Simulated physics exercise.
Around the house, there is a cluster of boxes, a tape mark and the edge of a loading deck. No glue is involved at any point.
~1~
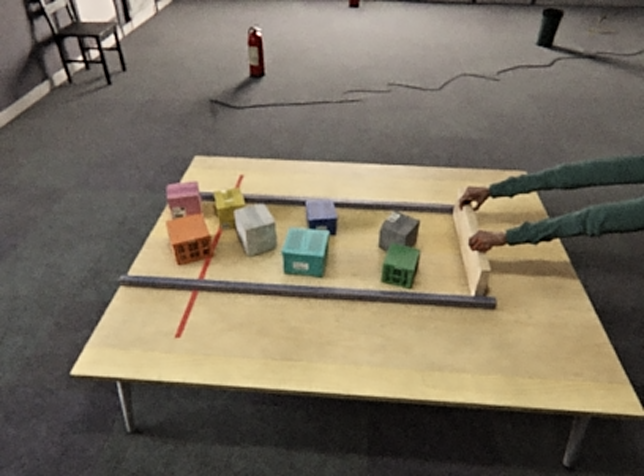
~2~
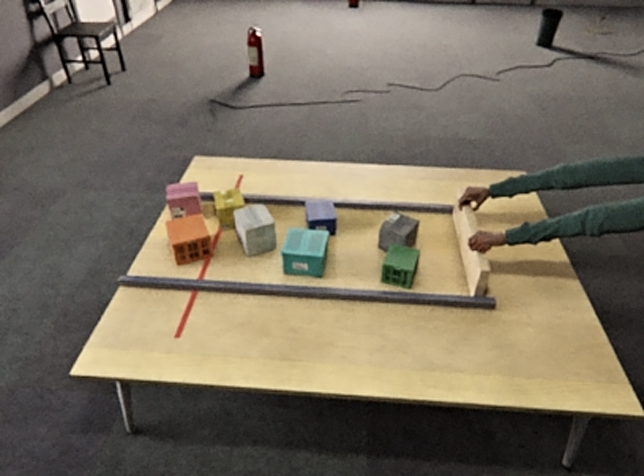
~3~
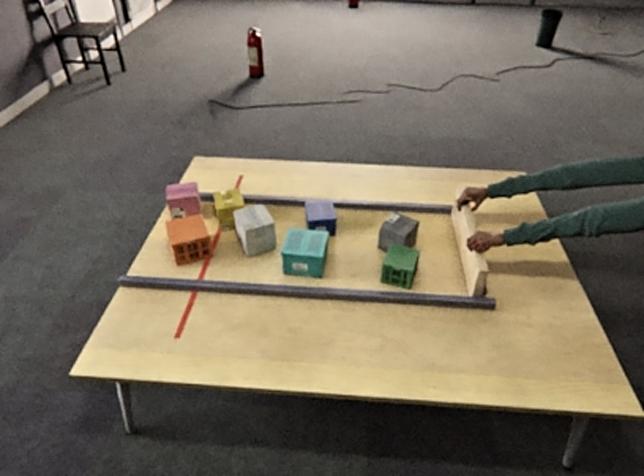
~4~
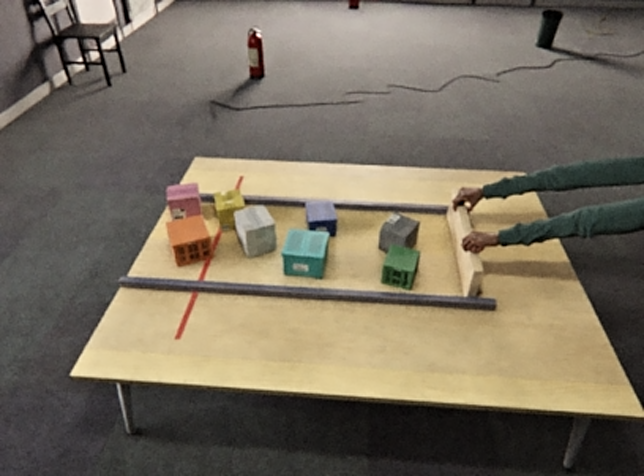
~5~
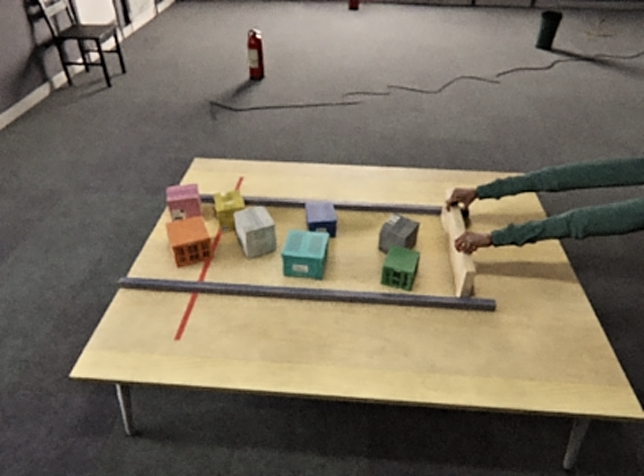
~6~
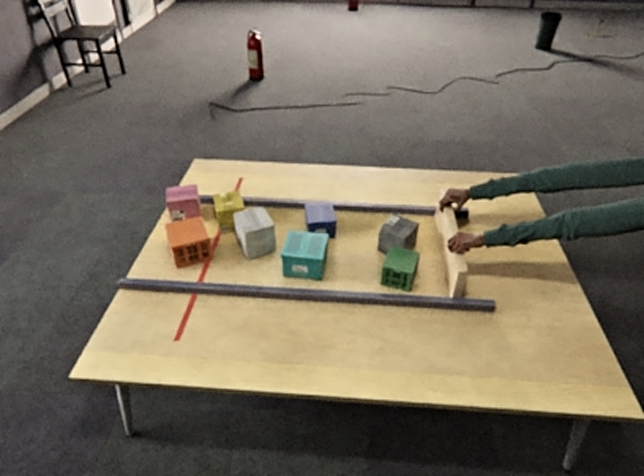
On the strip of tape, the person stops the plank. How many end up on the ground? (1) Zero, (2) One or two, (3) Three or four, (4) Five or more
2, one or two.
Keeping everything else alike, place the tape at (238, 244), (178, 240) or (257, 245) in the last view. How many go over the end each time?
Tallies in the order asked: 0, 5, 0.
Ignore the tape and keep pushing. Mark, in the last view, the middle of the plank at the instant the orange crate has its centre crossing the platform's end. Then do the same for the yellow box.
Approx. (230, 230) / approx. (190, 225) for the other.
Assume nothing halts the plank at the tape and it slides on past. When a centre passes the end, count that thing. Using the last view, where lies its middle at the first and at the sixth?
(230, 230), then (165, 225).
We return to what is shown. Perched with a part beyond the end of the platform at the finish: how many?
As for overhanging, the count is 0.
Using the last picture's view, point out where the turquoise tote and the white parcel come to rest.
The turquoise tote at (152, 257), the white parcel at (170, 226).
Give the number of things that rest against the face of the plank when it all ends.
It's 3.
Soon after, none off yet; pink parcel at rest near (184, 204); orange crate at rest near (189, 242); yellow box at rest near (230, 212).
In the end, the number that fall off is one or two; gone, orange crate and pink parcel.
